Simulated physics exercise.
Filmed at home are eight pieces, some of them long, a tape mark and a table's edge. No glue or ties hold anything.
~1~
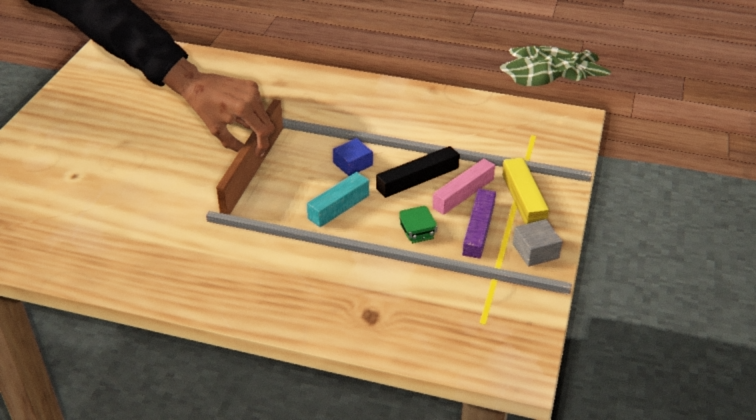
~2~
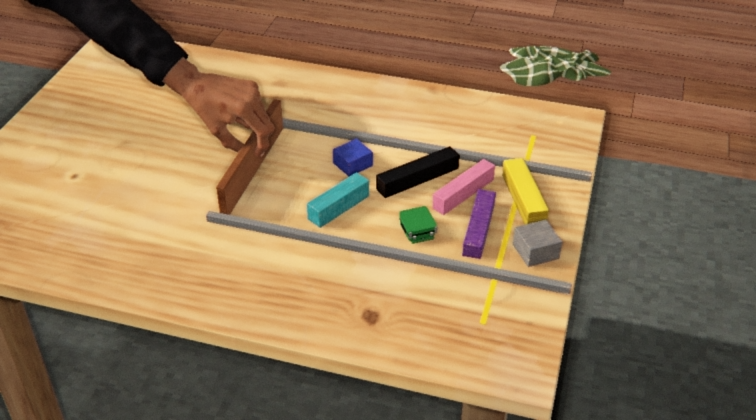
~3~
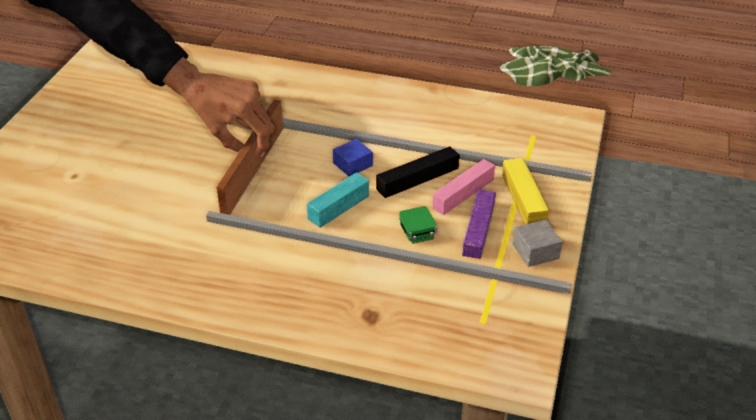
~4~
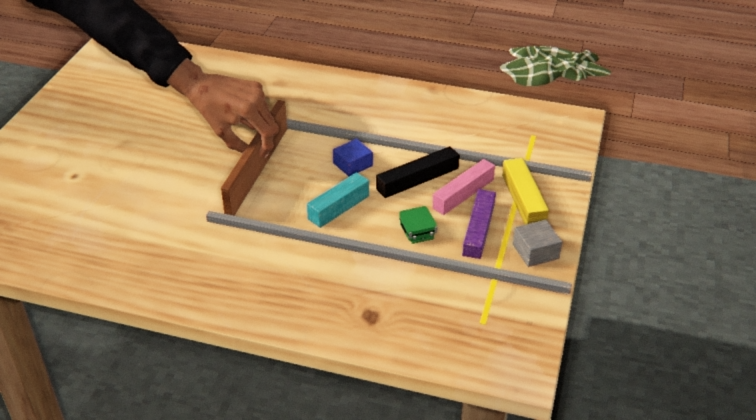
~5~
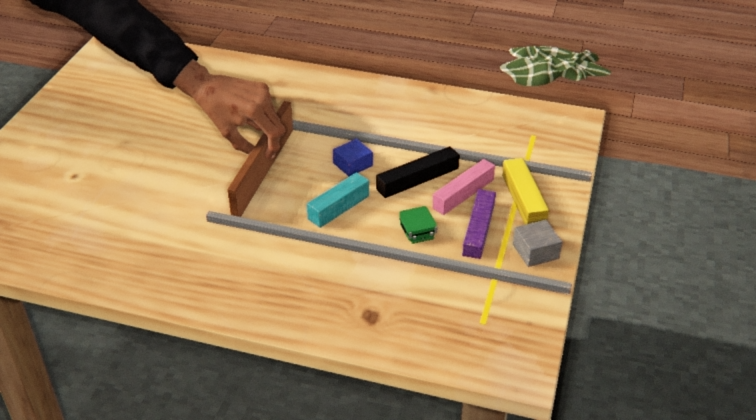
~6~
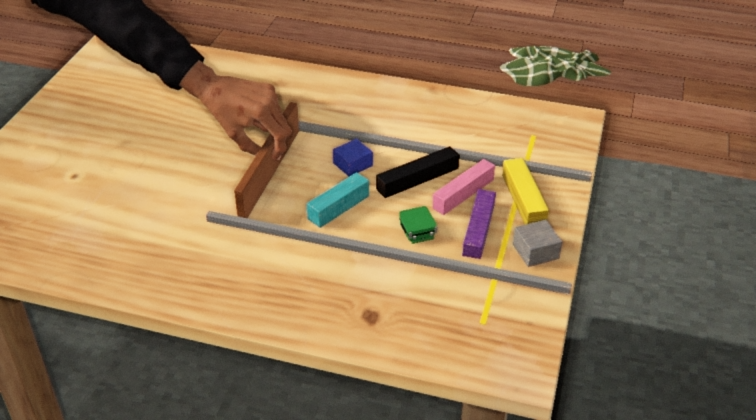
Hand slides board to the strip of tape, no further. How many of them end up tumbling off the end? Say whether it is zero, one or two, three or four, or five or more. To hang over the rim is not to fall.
I would say one or two.
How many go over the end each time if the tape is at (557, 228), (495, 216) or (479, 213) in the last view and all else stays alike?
6, 1, 0.
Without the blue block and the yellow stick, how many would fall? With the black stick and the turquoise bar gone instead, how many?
I'd say 1 the first time and 0 the second time.
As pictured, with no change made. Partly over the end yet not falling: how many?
2 is the number.
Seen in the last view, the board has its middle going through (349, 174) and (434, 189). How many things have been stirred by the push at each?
2 at one spot and 7 at the other.
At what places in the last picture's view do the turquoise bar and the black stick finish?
Final spots - turquoise bar (513, 242), black stick (556, 199).
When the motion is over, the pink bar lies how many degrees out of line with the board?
About 25° out of line.
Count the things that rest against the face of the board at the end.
Counting them up gives 2.
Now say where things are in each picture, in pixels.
In the first picture, grey block (537, 243); yellow stick (525, 192); purple bar (480, 223); board (252, 156); tape (511, 219).
In the second picture, yellow stick (525, 192); pink bar (464, 187).
In the third picture, purple bar (480, 223); black stick (418, 172).
In the fourth picture, grey block (537, 243); blue block (353, 158).
In the fifth picture, yellow stick (525, 192); board (262, 158).
In the sixth picture, grey block (537, 243); yellow stick (525, 192); purple bar (480, 223); board (269, 159); tape (511, 219).
Soon after, none off yet; grey block at rest near (537, 243); yellow stick at rest near (525, 192); purple bar at rest near (480, 223).
In the end, the number that fall off is one or two; gone, yellow stick and grey block.
